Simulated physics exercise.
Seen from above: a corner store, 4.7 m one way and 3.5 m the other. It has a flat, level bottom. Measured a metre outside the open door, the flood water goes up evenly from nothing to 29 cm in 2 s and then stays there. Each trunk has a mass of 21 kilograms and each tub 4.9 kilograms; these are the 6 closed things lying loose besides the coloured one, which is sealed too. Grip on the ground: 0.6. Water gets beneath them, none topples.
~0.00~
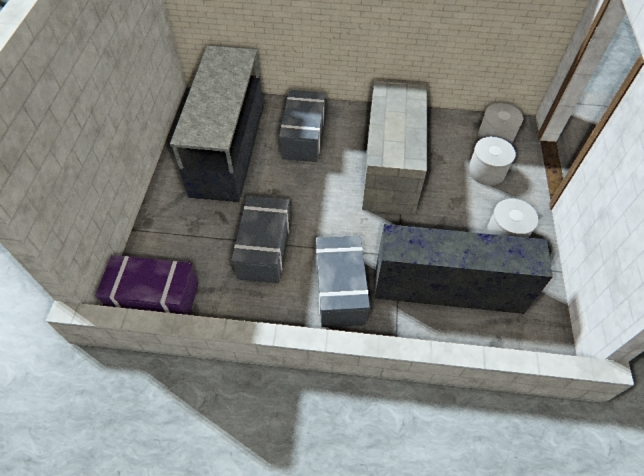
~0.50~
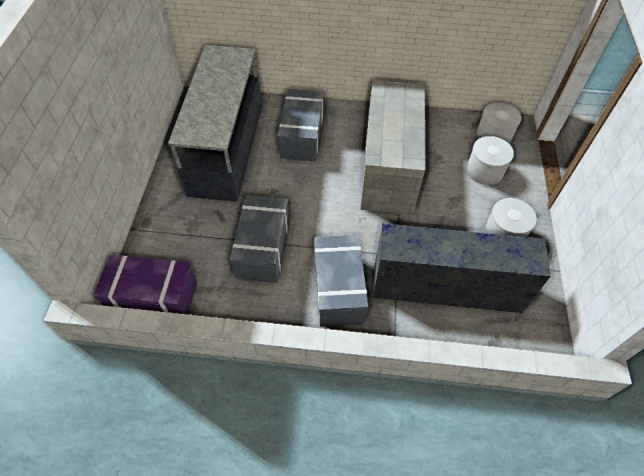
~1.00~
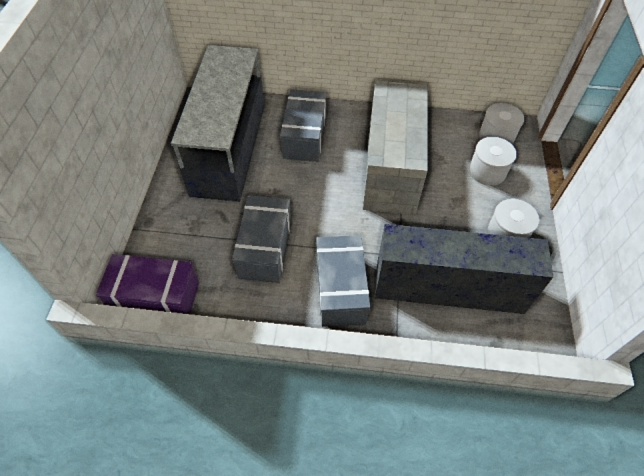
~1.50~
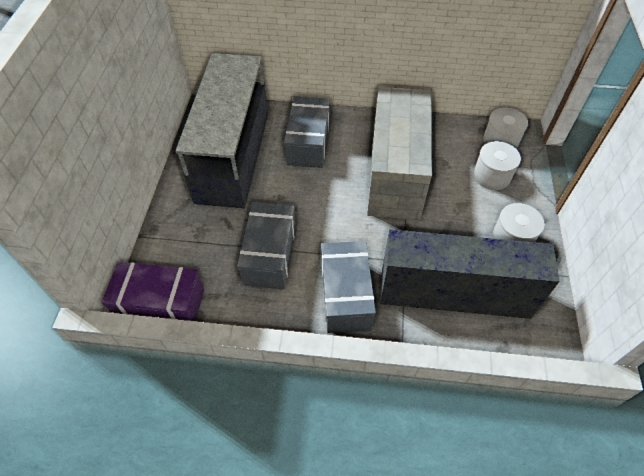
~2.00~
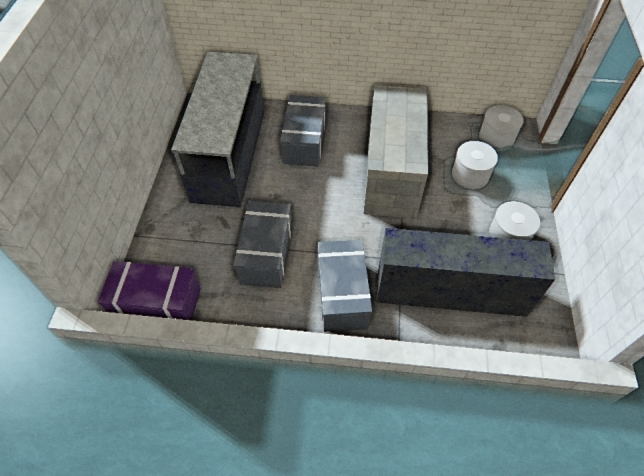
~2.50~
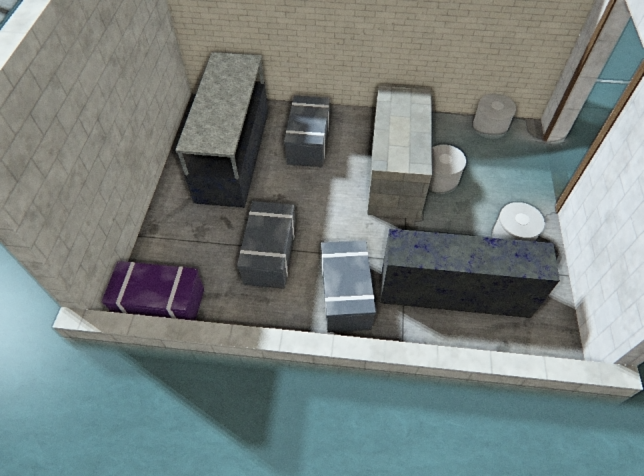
A small walled storeroom with a brick back wall and an opening at right is seen from high above, its view shifting very slightly. A purple trunk with pale straps sits at lower left, with grey strapped trunks, dark and pale blocks, and white round drums toward the right. Blue-green water covers the ground outside, then spreads in through the opening, and a white drum slides left beside the pale block.
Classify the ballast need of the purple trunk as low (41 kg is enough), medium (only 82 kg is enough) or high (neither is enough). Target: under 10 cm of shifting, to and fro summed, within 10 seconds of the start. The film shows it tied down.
Medium.
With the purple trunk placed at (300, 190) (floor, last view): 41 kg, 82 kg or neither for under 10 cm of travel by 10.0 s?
Well, must use the heavier.
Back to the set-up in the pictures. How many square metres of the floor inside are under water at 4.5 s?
About 8.5 m2.
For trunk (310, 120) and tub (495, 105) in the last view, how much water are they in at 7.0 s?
About 8 and 10 cm.
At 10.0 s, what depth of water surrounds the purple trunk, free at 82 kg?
Something like 18 centimetres.
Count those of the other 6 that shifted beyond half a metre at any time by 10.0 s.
4 in all.
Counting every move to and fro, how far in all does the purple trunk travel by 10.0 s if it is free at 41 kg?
Path length near 20 cm.
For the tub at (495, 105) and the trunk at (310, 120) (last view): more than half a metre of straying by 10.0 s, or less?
First above the mark, second above the mark.
After 3.5 s the purple trunk would be 0 cm from its start with 41 kg and 0 cm from its start with 82 kg; 0 cm of water round it then.
After 4.5 s the purple trunk would be 0 cm from its start with 41 kg and 0 cm from its start with 82 kg; 0 cm of water round it then.
After 7.0 s the purple trunk would be 0 cm from its start with 41 kg and 0 cm from its start with 82 kg; 5 cm of water round it then.
After 10.0 s the purple trunk would be 9 cm from its start with 41 kg and 0 cm from its start with 82 kg; 18 cm of water round it then.
